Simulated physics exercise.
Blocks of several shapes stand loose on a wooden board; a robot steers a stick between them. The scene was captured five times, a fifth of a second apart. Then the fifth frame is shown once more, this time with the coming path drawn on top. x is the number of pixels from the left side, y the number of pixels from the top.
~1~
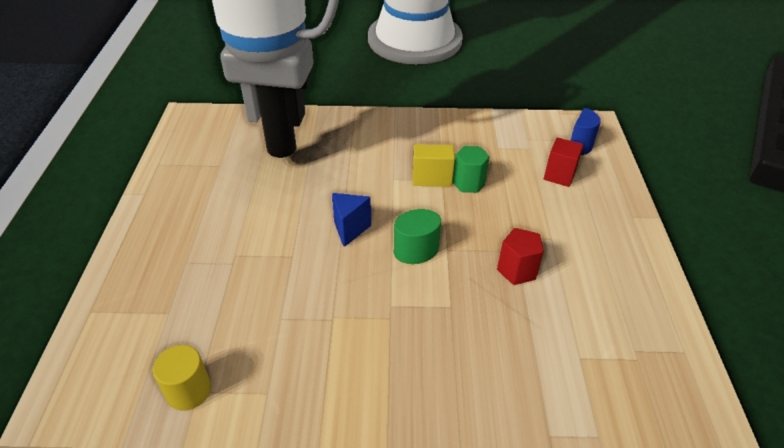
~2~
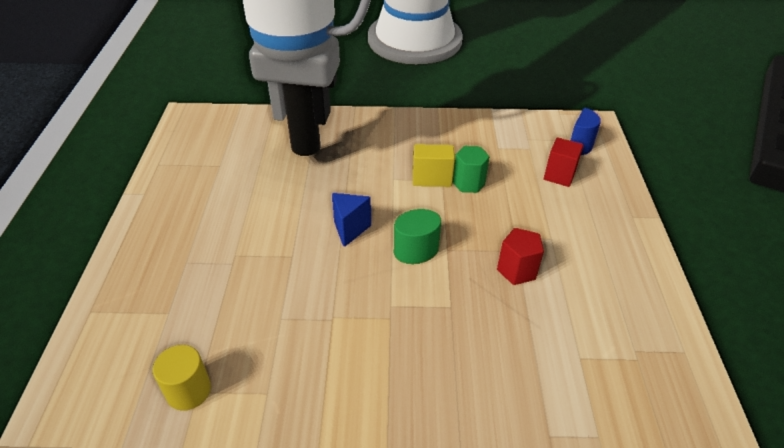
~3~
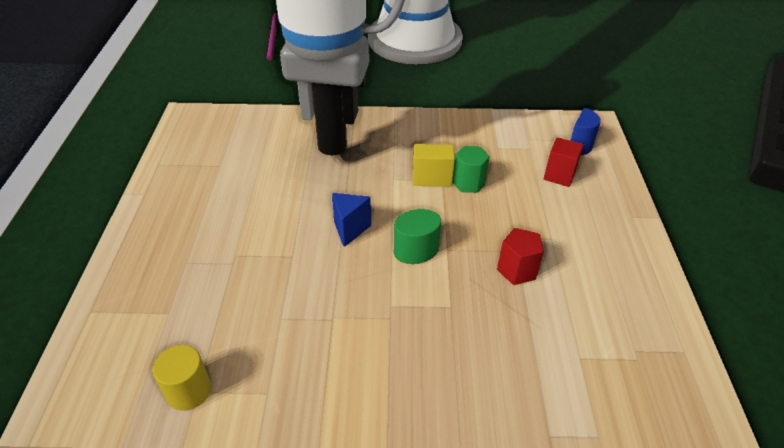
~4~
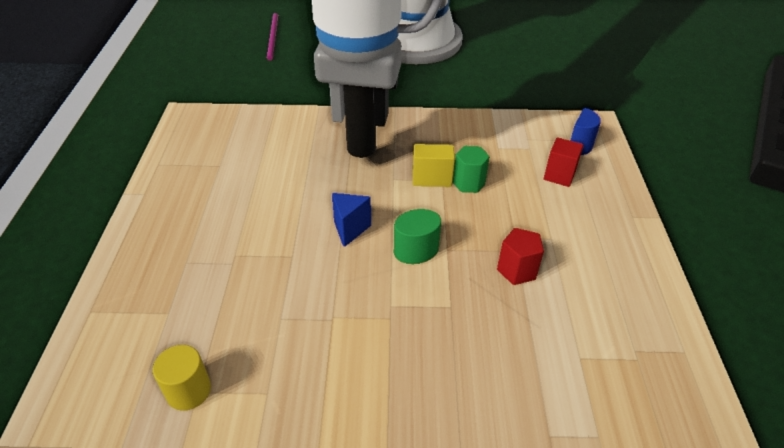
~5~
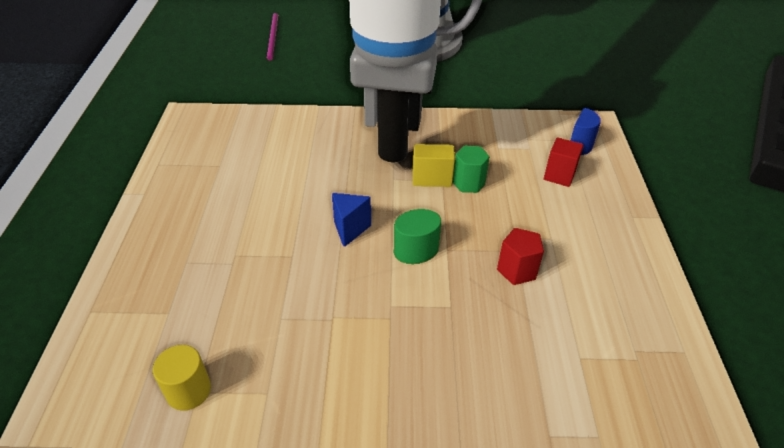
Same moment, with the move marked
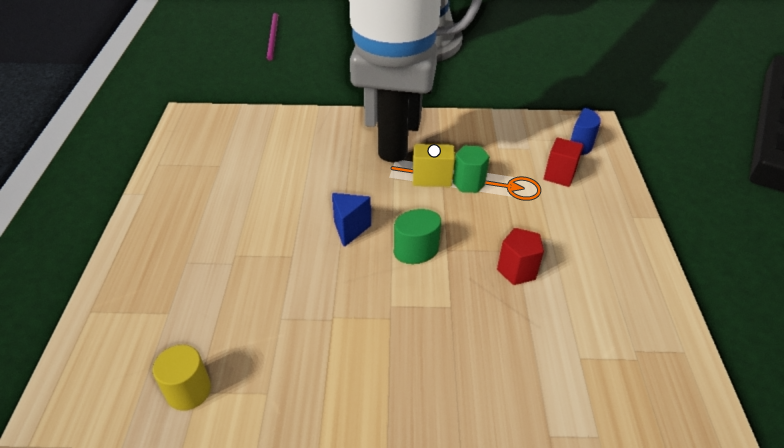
On a wooden board, a robot arm moving its black stick rightward toward a yellow block while the scattered coloured blocks stay still.
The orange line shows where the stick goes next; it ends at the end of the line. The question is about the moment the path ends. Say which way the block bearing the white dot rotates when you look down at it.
Short answer: Clockwise.
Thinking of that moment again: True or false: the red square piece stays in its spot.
That statement is accurate.
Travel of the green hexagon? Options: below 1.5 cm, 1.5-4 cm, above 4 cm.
Final distance: More than 4 cm.
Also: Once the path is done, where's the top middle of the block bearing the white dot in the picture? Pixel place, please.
At roughly (496, 179).
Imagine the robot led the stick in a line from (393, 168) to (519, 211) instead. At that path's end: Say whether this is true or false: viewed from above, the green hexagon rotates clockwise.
That is false.
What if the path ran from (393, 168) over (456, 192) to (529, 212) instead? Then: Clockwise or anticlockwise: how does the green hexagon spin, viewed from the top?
Looking down, my answer is that the green hexagon rotates anticlockwise.
Drawn move, in a line from (393, 168) to (524, 188); the dot is on the yellow rectangular block.
On the path given first. One third of the way, stick (437, 160); yellow rectangular block (466, 163), turned 30° clockwise; green hexagon (505, 162), turned 50° anticlockwise.
Two thirds of the way, stick (482, 167); yellow rectangular block (490, 177), turned 75° clockwise; green hexagon (513, 164), turned 55° anticlockwise.
At the end, stick (527, 174); yellow rectangular block (496, 179), turned 100° clockwise; green hexagon (559, 175), turned 35° anticlockwise; red square piece still.
